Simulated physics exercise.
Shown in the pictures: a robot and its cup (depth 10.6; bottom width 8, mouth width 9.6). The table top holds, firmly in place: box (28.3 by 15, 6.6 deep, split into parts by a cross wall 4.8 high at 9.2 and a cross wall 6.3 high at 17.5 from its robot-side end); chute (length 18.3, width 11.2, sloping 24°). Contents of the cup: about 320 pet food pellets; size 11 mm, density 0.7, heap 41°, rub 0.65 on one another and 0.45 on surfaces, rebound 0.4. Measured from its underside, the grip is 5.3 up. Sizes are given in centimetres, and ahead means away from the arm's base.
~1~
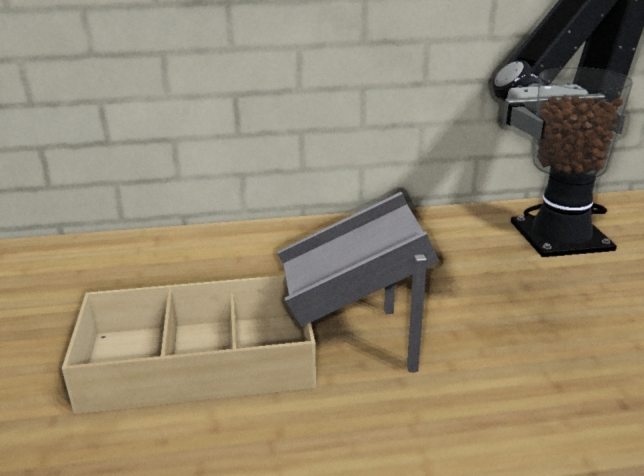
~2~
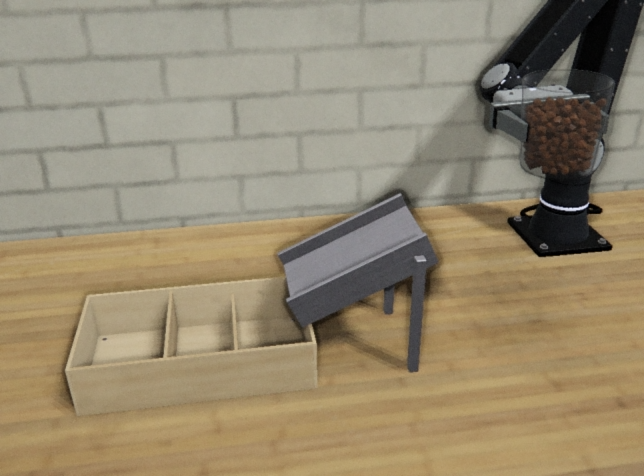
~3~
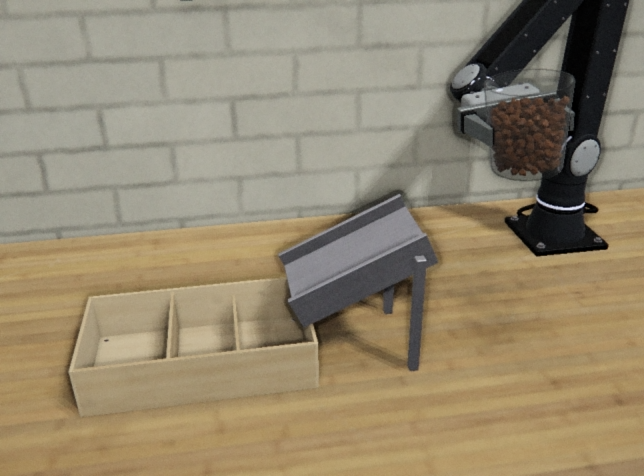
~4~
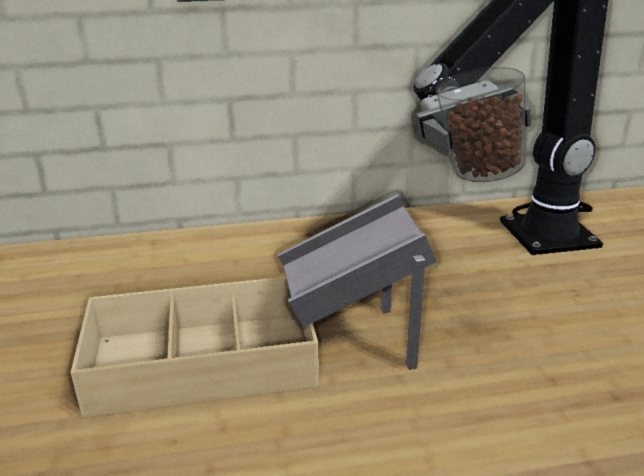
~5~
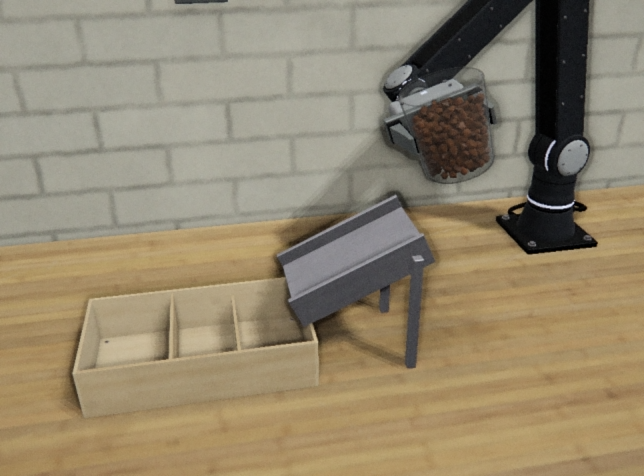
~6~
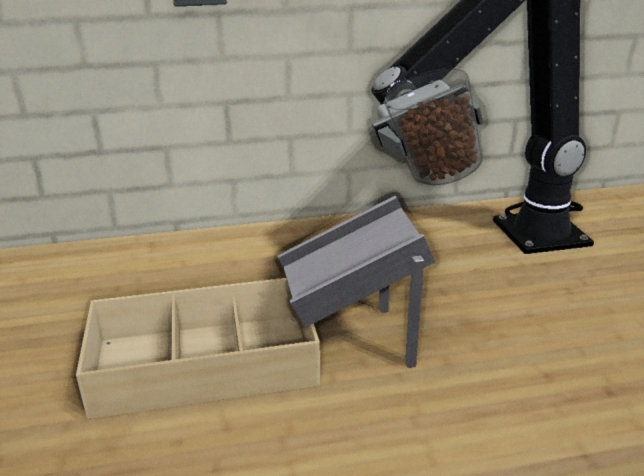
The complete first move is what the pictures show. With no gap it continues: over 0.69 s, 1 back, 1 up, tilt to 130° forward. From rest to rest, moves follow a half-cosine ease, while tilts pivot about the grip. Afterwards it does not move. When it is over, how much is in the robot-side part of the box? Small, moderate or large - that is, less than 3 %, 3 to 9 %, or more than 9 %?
Large.
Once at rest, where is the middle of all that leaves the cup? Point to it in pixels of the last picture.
It lands close to (261, 345).
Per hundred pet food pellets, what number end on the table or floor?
Some 5 percent.
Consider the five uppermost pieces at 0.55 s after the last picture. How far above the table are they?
Those pieces are near 36 cm up.
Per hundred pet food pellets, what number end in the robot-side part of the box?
I'd guess near 85 per cent.
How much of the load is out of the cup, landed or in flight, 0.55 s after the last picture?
By then about 5 % is out.
Then, 0.28 s later, tilted 58° forward, highest piece 35 above the table; 325 in the cup.
Then, 0.55 s later, tilted 119° forward, highest piece 36 above the table; 307 in the cup, 18 on the chute or in flight.
Then, 0.89 s later, tilted 130° forward, highest piece 25 above the table; 52 in the robot-side part, 16 in the cup, 5 in the middle part, 4 on the table or floor, 248 on the chute or in flight.
Then, 1.94 s later, tilted 130° forward, highest piece 6 above the table; 277 in the robot-side part, 36 in the middle part, 12 on the table or floor.
At rest, 277 in the robot-side part, 36 in the middle part, 12 on the table or floor. That is 85 % in the robot-side part of the box.
